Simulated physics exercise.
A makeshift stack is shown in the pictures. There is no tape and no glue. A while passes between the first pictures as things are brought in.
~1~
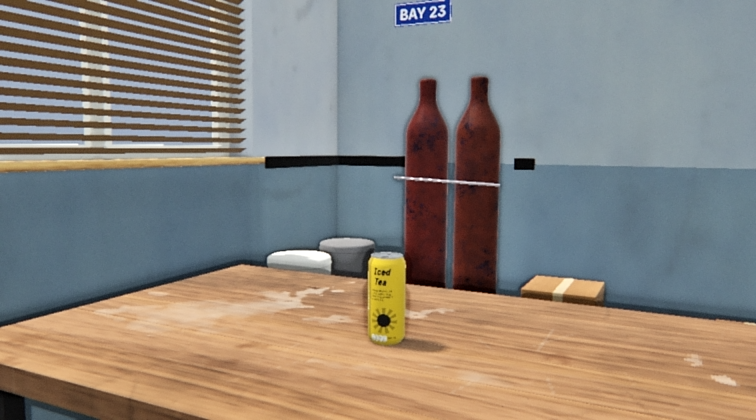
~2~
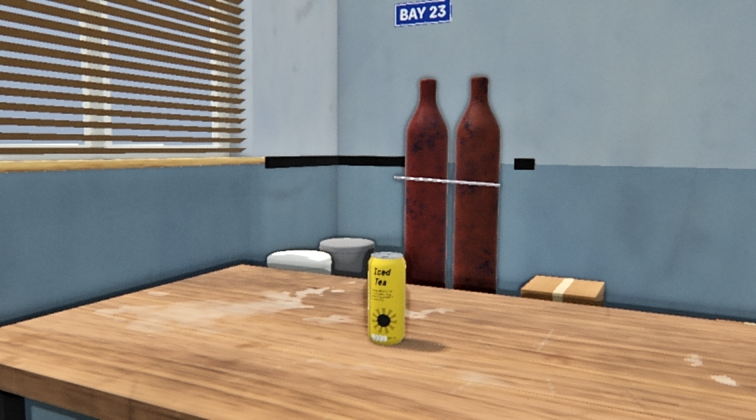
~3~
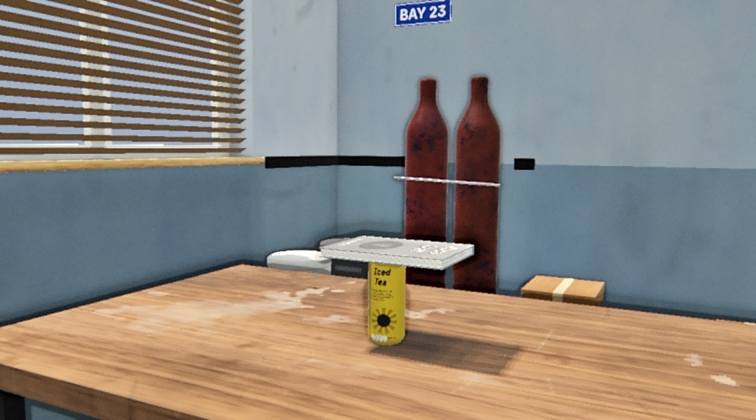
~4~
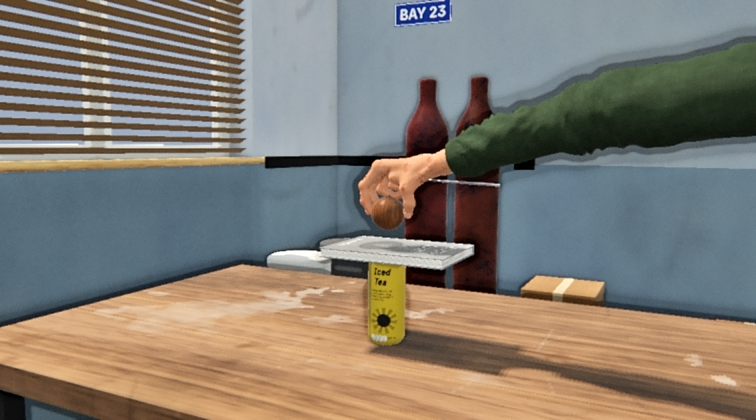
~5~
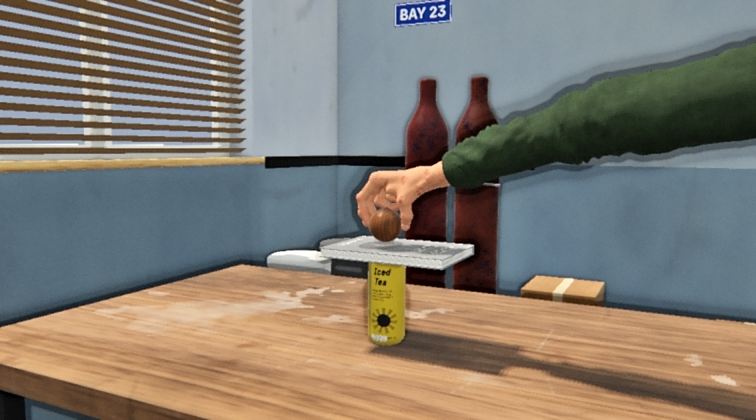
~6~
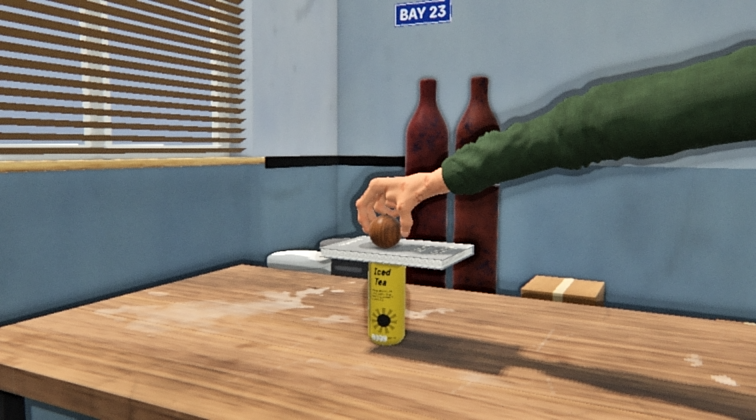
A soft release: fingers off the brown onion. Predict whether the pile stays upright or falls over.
The tower remains standing.
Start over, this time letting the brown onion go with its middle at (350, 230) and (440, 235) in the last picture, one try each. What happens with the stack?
The stack remains upright with the first try and topples over with the second.
Then, 0.20 s on from there, no change.
Then, 0.40 s on from there, brown onion resting near (386, 231).
In the end, all 3 unmoved. At the end, from the last picture's camera, brown onion near (386, 231). The stack holds.
